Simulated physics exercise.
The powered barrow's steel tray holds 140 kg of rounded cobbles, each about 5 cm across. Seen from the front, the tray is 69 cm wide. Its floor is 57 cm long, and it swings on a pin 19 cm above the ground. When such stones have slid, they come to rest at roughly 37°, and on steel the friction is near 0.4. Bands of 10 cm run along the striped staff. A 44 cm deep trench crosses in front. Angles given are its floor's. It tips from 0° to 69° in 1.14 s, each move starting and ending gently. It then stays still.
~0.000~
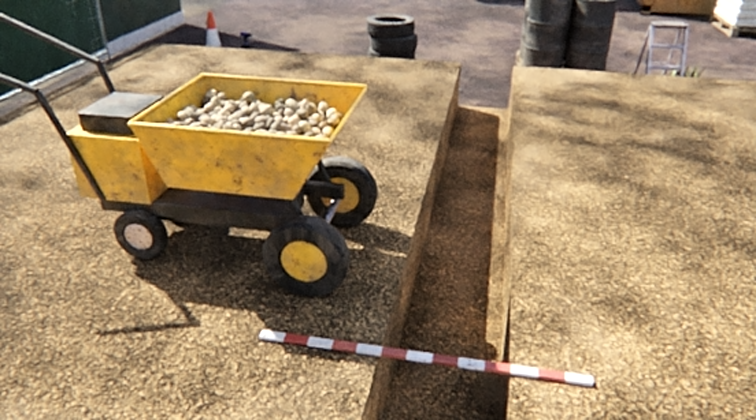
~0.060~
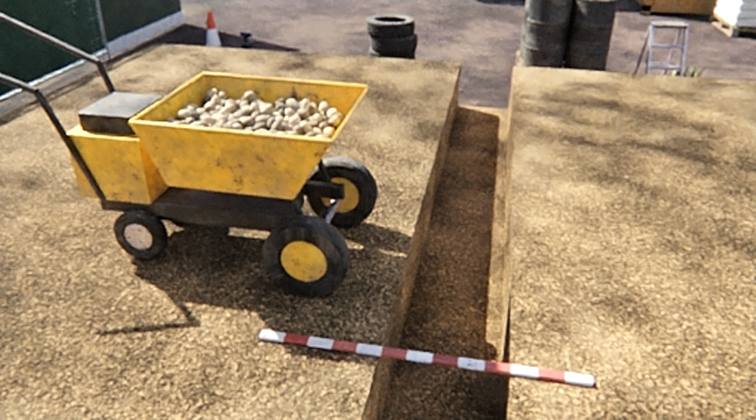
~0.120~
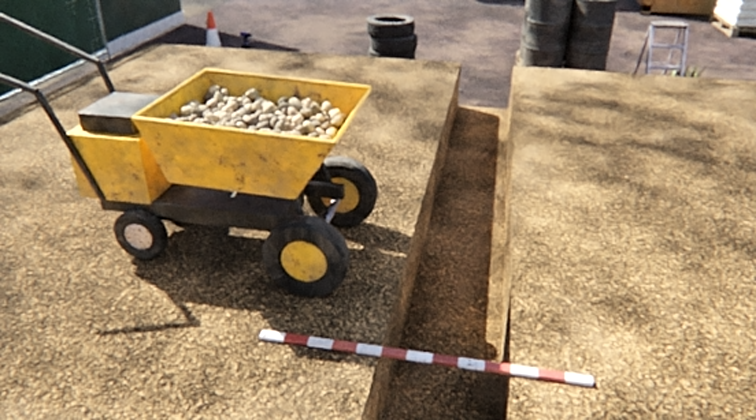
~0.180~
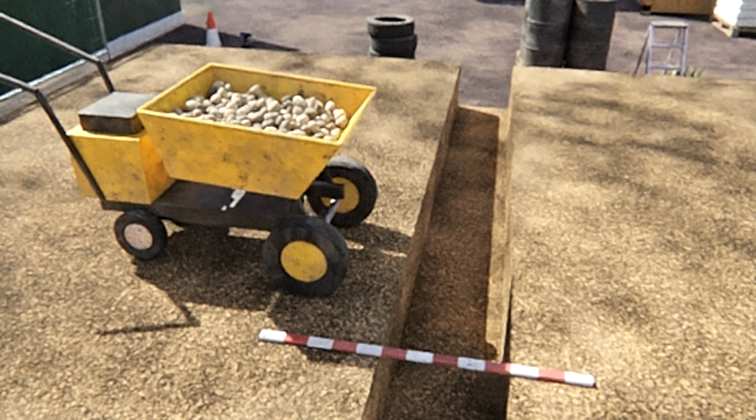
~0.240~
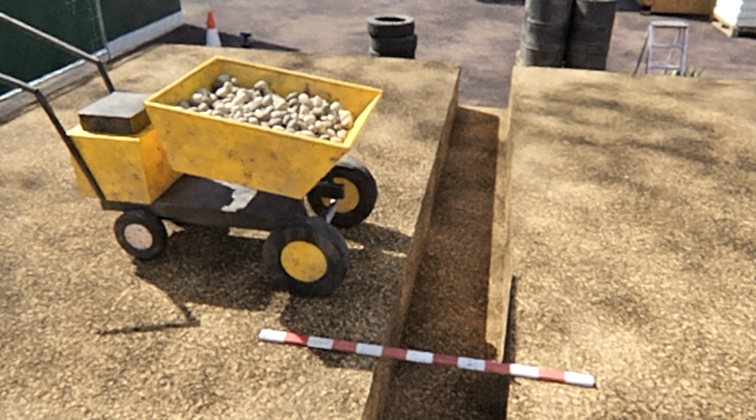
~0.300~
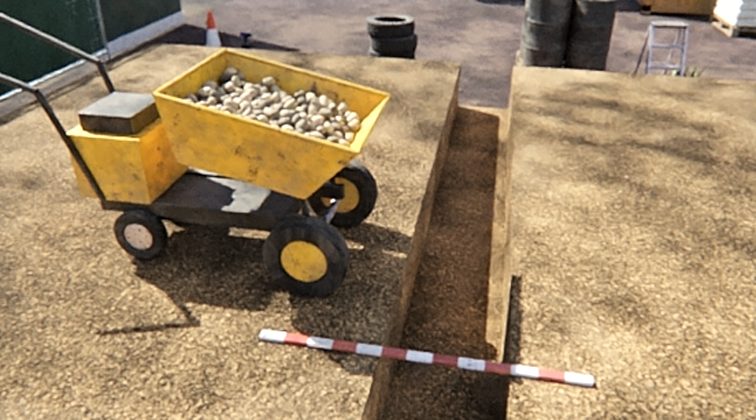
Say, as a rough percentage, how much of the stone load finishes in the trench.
Roughly 79 out of 100.
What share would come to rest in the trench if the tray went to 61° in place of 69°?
It comes out at about 50 percent.
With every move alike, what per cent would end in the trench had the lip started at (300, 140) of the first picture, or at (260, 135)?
Roughly 90 in a hundred from the first, 90 in a hundred from the second.
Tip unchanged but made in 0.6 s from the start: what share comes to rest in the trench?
In that case, around 60%.
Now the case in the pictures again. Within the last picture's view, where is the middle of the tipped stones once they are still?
In the last view, about (471, 333).
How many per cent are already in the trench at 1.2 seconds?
Some 30 per cent of the load by that point.
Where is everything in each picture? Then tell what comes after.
In the first frame, the tray is at 0°, its lip at (329, 142); the top of the load is at (295, 112).
The second frame shows lip at (331, 142), floor tilted 1°, highest stones at (278, 111); the stones move at 0.2 m/s on average.
The third frame shows lip at (335, 143), floor tilted 2°, highest stones at (275, 110); the stones move at 0.3 m/s on average.
In the fourth frame, the tray is at 5°, its lip at (341, 145); the top of the load is at (237, 102); the stones move at 0.4 m/s on average.
The fifth frame shows lip at (349, 149), floor tilted 8°, highest stones at (223, 92); the stones move at 0.6 m/s on average.
The sixth frame shows lip at (358, 153), floor tilted 12°, highest stones at (225, 84); the stones move at 0.7 m/s on average.
After 0.9 s the floor is at 59°; 100 % in the tray; the foremost stones are at (436, 202).
After 1.2 s the floor is at 69°; 70 % in the tray, 28 % in the trench, 2 % past the trench; the foremost stones are at (529, 275).
After 1.6 s the floor is at 69°; 40 % in the tray, 45 % in the trench, 15 % past the trench; the foremost stones are at (628, 279).
After 3.5 s the floor is at 69°; 6 % in the tray, 79 % in the trench, 15 % past the trench; the foremost stones are at (720, 289).
